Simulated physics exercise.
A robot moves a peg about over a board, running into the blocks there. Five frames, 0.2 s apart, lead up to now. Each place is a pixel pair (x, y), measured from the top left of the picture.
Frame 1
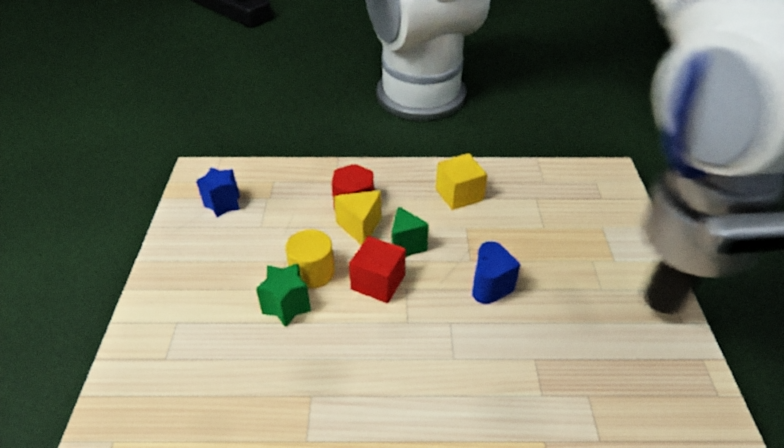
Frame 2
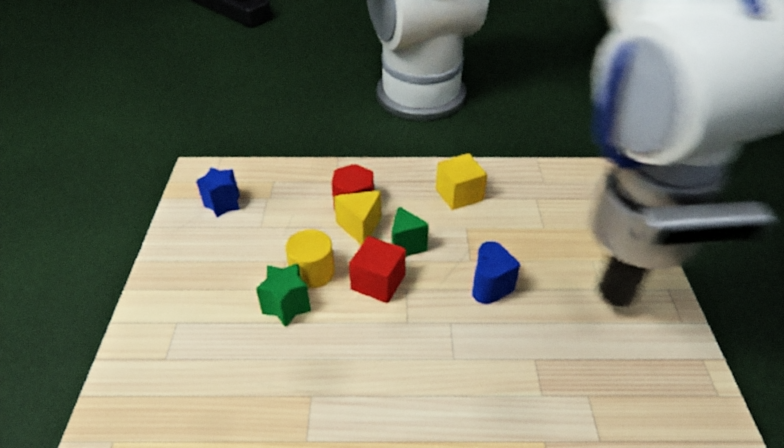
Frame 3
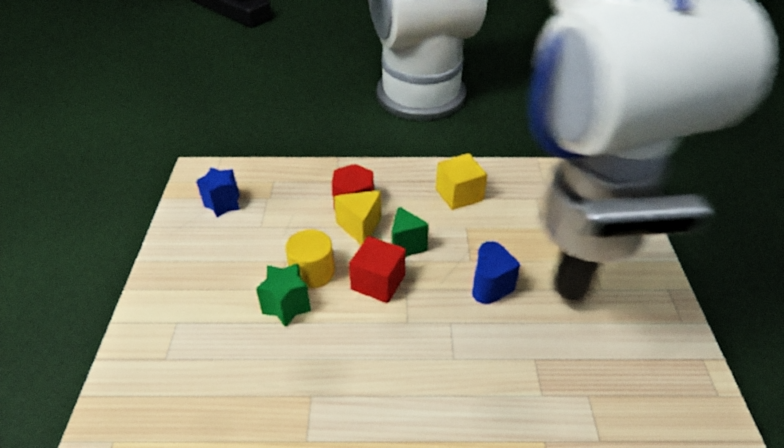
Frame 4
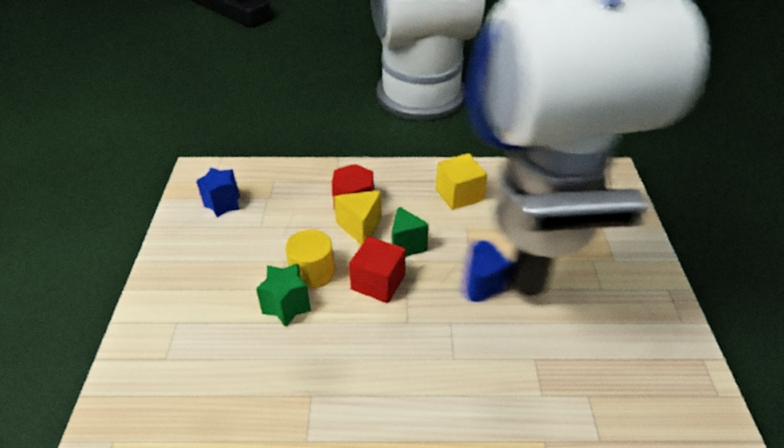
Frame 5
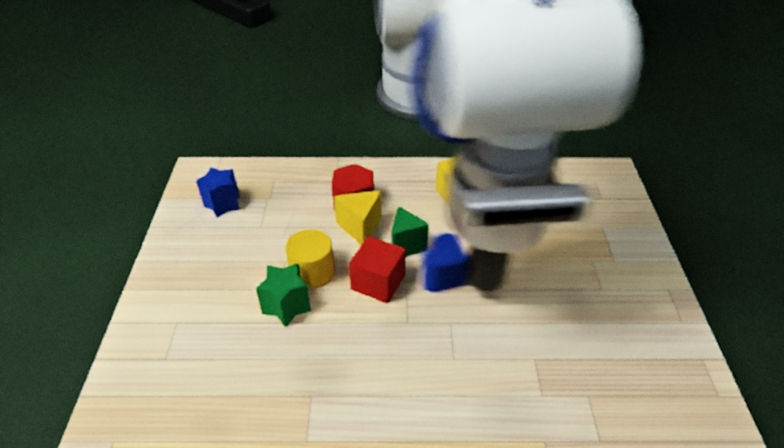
On a pale wooden board over a dark green surface, seen from above at a steady angle, small coloured blocks lie scattered. A blue star sits far left, with a green star, yellow cylinder, red and yellow blocks and a green triangle nearer the middle, and a blue heart to their right. A white robot arm sweeps its dark peg leftward from the right edge, meets the heart and pushes it left toward the red cube.
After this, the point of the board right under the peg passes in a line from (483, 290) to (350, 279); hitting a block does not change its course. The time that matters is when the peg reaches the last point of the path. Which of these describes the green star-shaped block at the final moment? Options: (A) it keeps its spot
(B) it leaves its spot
A - it keeps its spot.
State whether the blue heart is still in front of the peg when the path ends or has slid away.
In the end it is beside or behind the peg.
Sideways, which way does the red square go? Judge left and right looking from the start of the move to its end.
Towards the right-hand side.
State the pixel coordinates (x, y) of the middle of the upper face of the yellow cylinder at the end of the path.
Near (270, 231).
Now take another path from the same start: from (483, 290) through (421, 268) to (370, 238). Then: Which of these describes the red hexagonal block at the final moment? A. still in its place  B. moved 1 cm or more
B.
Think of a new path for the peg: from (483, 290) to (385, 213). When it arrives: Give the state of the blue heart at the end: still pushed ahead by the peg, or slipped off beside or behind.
The blue heart won't stay at the front of the peg.
The first path, step by step. One third of the way, peg at (439, 272); red square at (368, 251), turned 35° anticlockwise; blue heart at (412, 237), turned 45° clockwise.
Two thirds of the way, peg at (394, 269); yellow cylinder at (303, 243); red square at (349, 244), turned 35° anticlockwise; blue heart at (387, 229), turned 100° clockwise.
At the end, peg at (349, 265); green star-shaped block unmoved; yellow cylinder at (270, 231); red square at (320, 231); blue heart at (383, 227), turned 110° clockwise.
